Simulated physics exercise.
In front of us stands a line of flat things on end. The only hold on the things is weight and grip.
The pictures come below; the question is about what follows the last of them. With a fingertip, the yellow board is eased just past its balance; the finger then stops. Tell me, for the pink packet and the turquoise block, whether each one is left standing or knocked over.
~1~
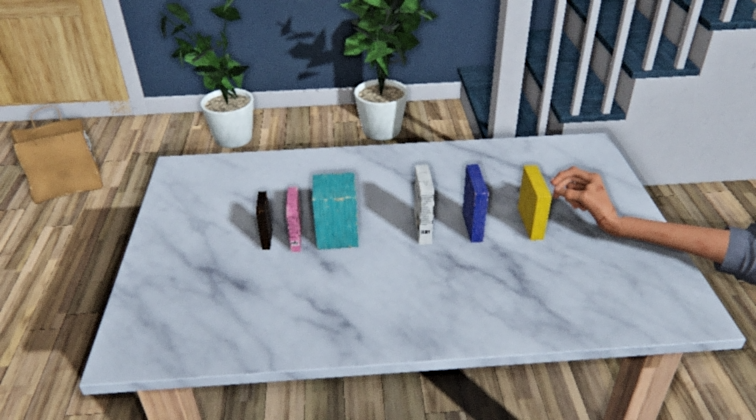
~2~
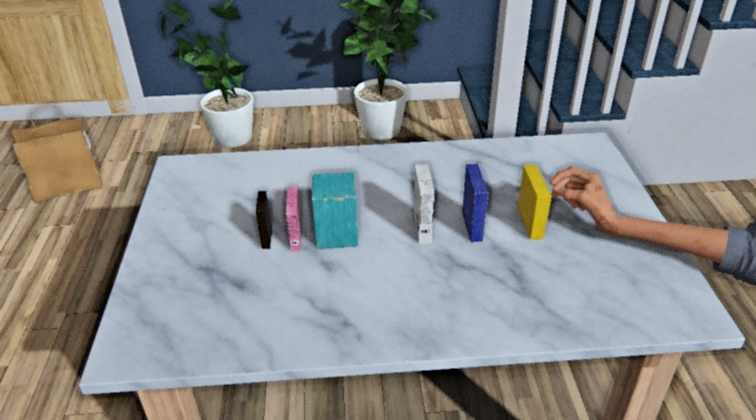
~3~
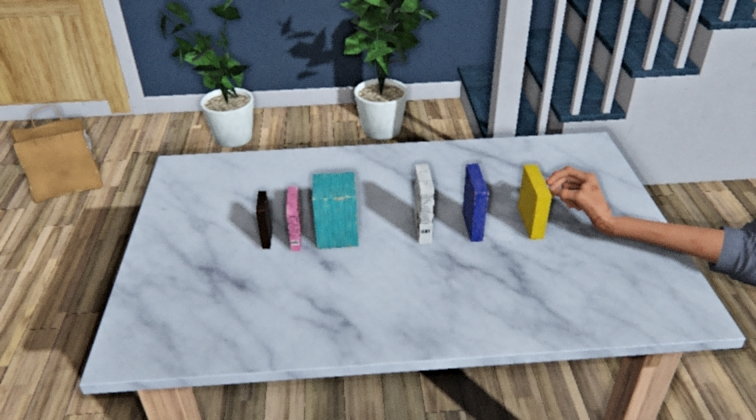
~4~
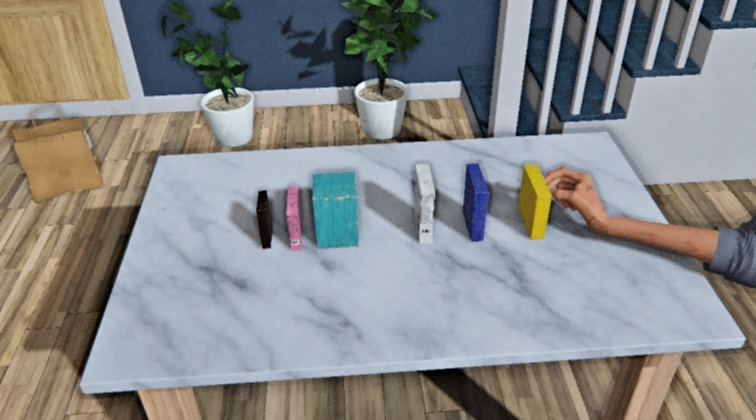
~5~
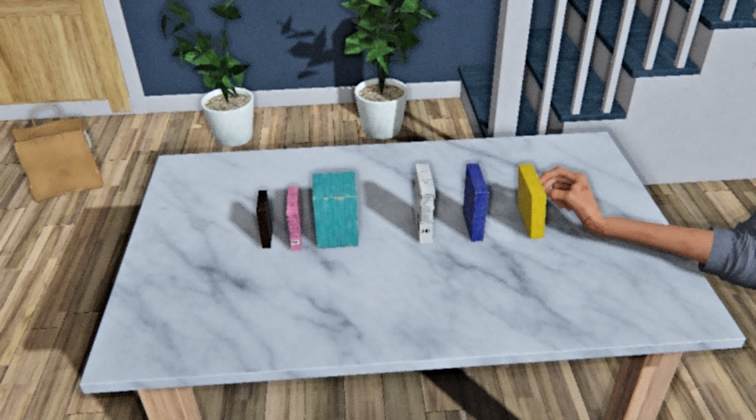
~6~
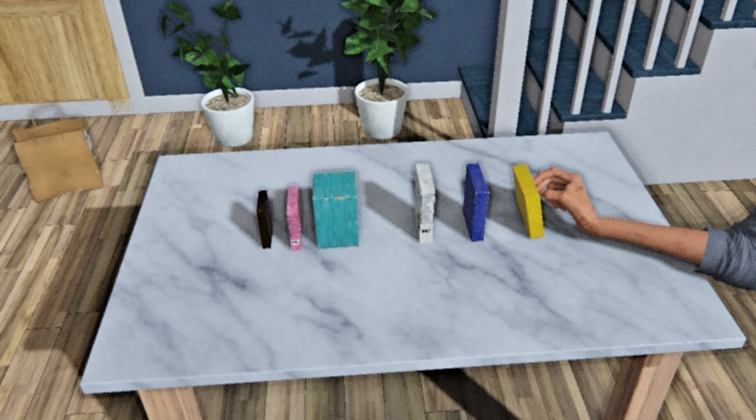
Outcome: The pink packet will keep its balance; the turquoise block will keep its balance.
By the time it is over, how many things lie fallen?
All told, the number is 3.
Then, 0.40 s past the last view, yellow board 90° over; blue board rocked 14° from its first pose.
Then, 0.70 s past the last view, yellow board 90° over; blue board rocked 72° from its first pose; white packet on its side.
Finally, down or leaning hard on the table, white packet and blue board; the other 2 still in place. Final places as the last picture's camera would see them, pink packet near (295, 219), turquoise block near (334, 210).
